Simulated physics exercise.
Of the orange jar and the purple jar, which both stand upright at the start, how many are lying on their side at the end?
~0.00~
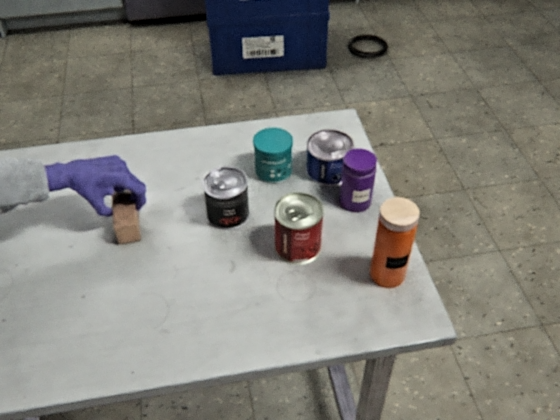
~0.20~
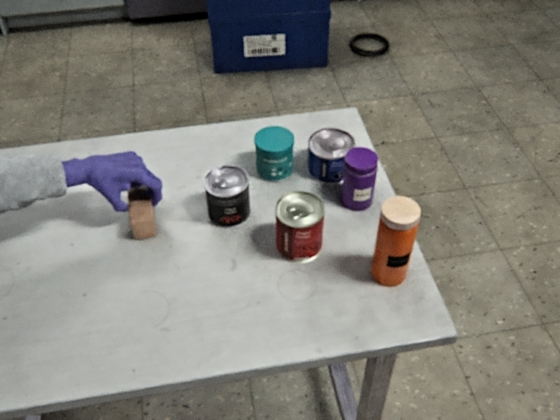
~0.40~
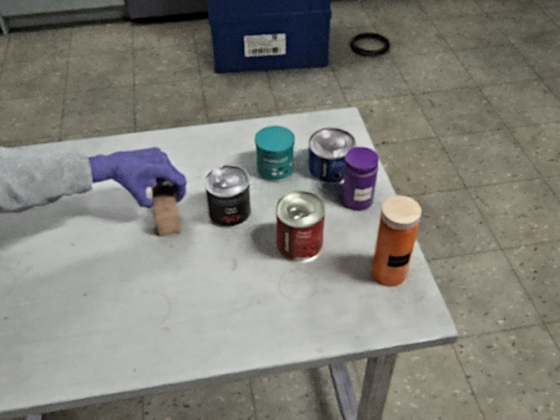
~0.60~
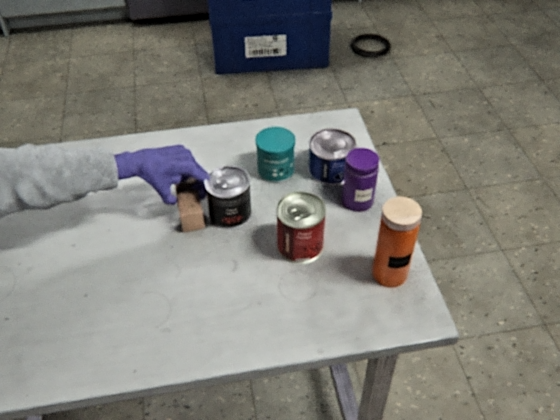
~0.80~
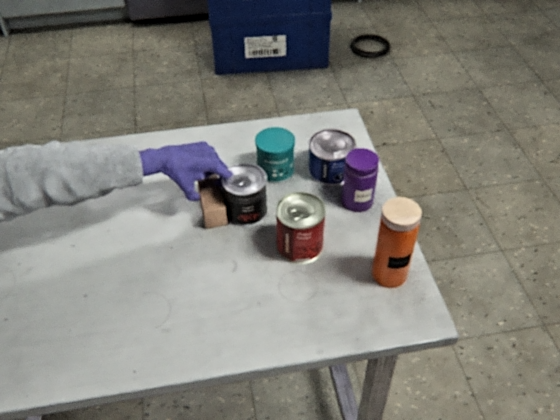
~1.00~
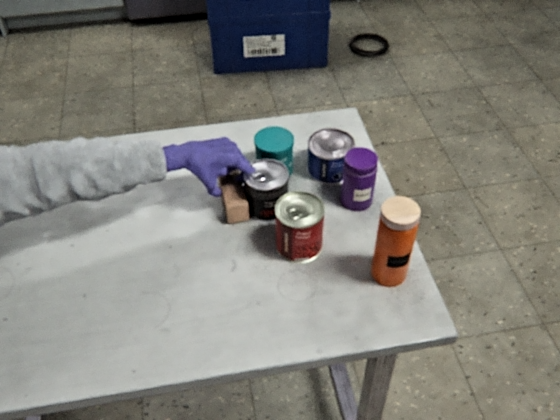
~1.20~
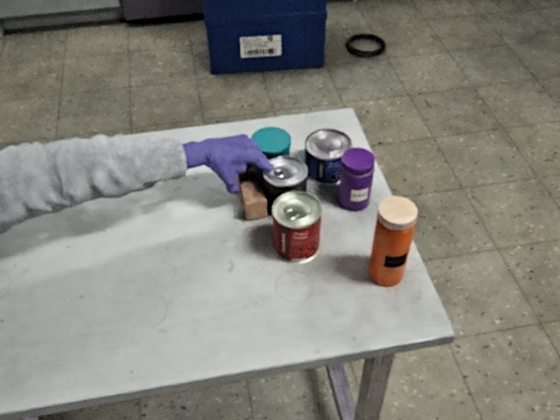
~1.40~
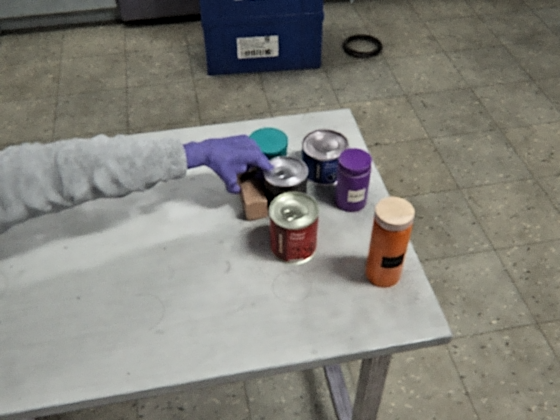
None of them are; the orange jar and the purple jar are both still standing upright at the end.
